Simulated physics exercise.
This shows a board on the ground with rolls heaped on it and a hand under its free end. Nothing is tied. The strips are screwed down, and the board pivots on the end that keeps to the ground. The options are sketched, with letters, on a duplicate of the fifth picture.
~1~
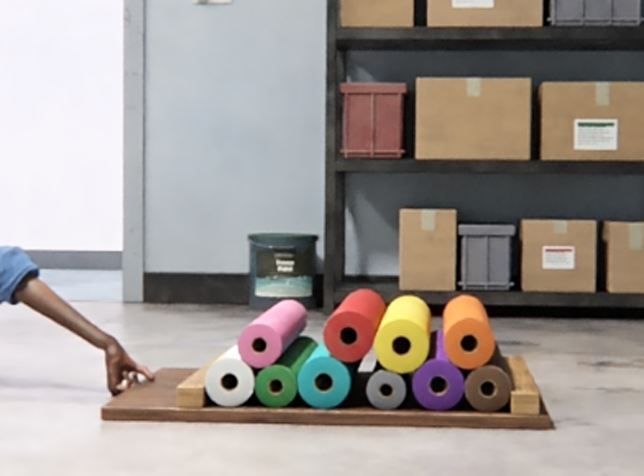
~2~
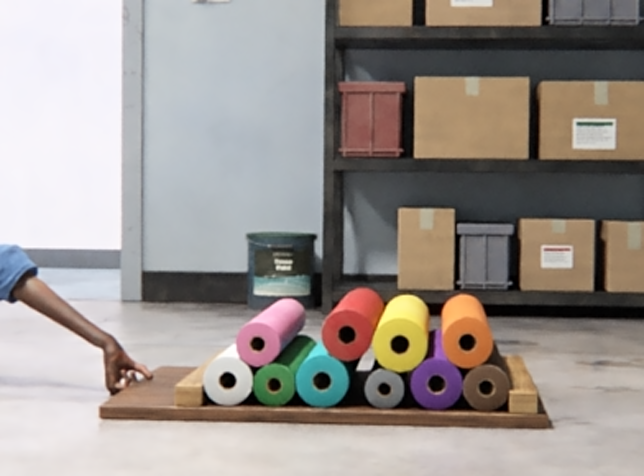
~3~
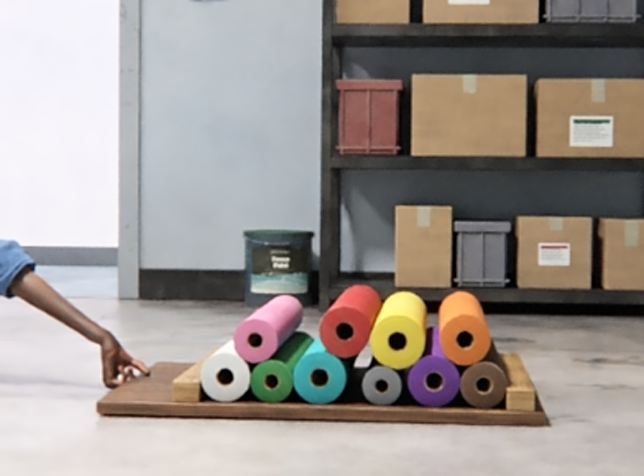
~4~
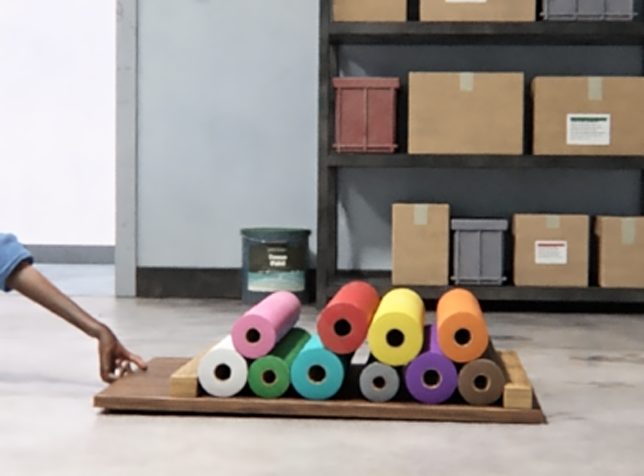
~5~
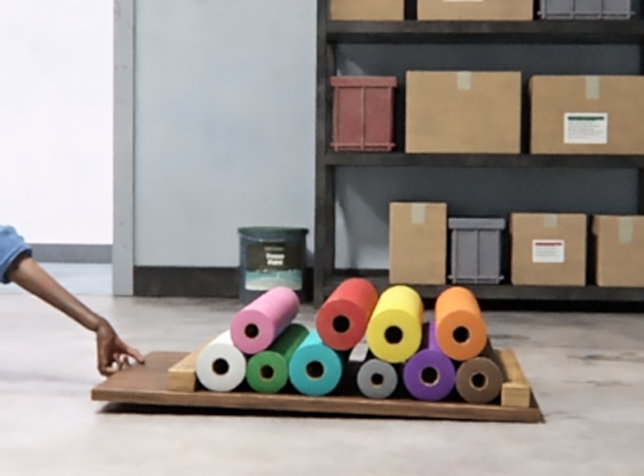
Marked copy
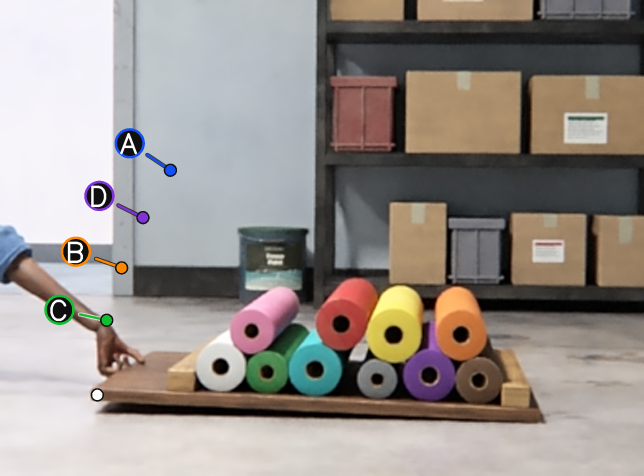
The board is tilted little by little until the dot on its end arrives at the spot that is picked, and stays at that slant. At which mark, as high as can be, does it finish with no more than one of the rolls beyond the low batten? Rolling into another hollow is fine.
The last mark within the limit is C.
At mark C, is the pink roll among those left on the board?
Yes, with C.
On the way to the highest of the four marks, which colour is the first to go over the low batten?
The orange one.
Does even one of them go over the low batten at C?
No.
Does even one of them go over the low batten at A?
Yes, at A.
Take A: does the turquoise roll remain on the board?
The turquoise roll: Yes.
On the marked copy, A at (171, 170); B at (121, 268); C at (107, 320); D at (143, 218); the white dot at (97, 395).
Taking C. A third of the way, board at 11°.
Two thirds of the way, board at 11°.
When it is over, board at 11°, none over the low batten.
As for the rest, A four over the low batten (yellow, pink, red, orange); B two over the low batten (yellow, orange); D four over the low batten (yellow, pink, red, orange).
